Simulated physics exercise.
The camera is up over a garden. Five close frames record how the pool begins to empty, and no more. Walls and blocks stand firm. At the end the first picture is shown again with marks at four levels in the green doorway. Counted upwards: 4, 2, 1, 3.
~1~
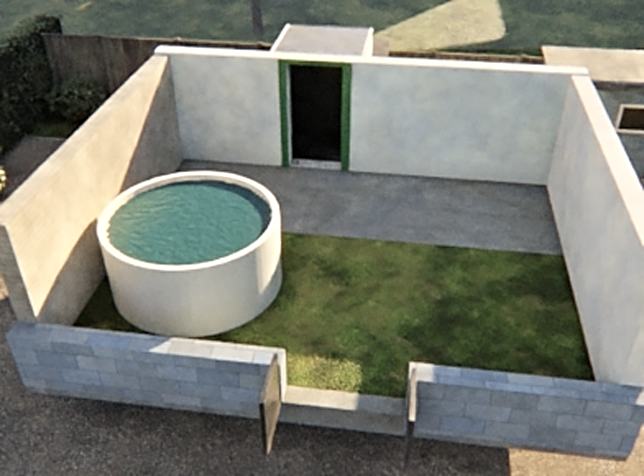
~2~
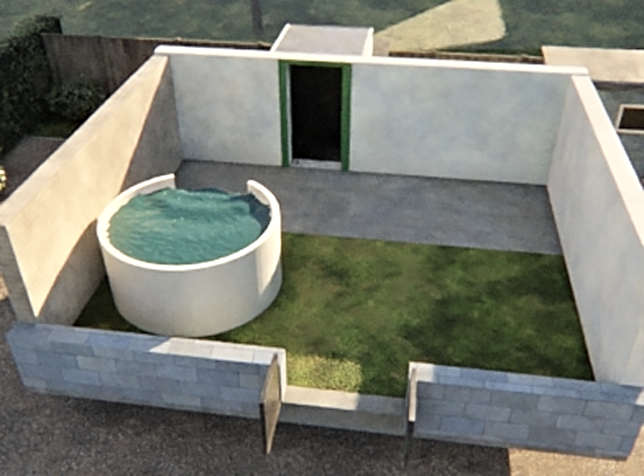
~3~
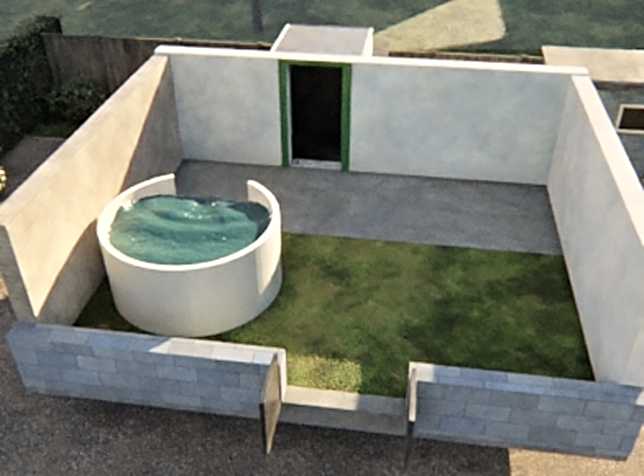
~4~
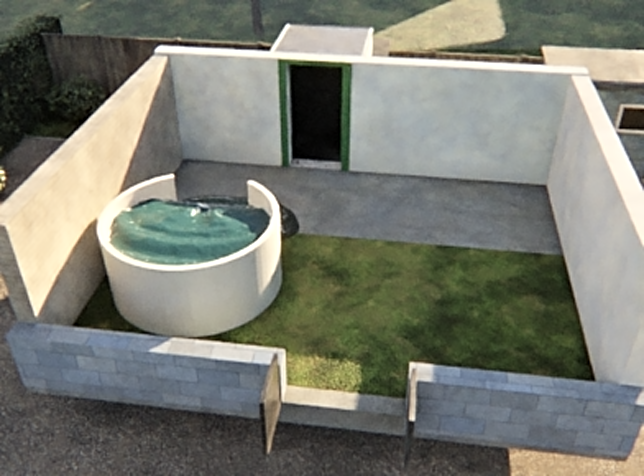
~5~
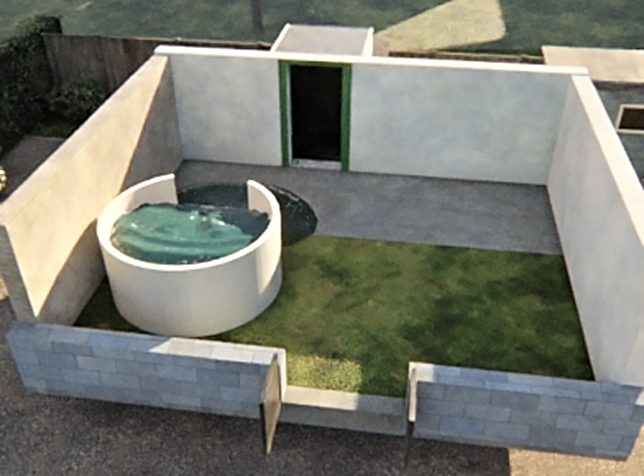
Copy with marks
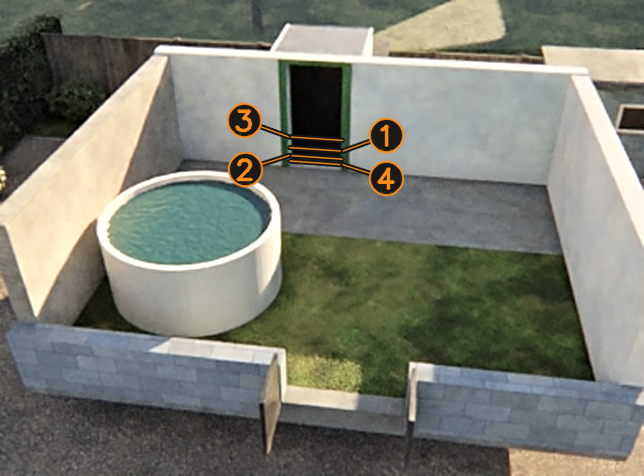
In a walled garden seen from above, a gap opens in the far side of a round white pool, the water inside ripples and sinks, and a dark sheet of water spreads behind it onto the grey paving.
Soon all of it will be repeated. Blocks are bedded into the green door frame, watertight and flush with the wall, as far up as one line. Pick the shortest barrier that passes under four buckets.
1.
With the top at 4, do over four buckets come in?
Yes, that goes wrong.
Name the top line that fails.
2.
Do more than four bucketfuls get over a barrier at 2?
Yes, it does.
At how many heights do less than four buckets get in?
Two of them.
On the marked copy, 1 at (315, 149); 2 at (315, 157); 3 at (315, 138); 4 at (315, 162); from the bottom up 4, 2, 1, 3.
If 1 is chosen, a splash gets over, under a bucket.
If 2 is chosen, about 10 bucketfuls get in.
If 3 is chosen, nothing gets over.
If 4 is chosen, dozens of bucketfuls pour in.
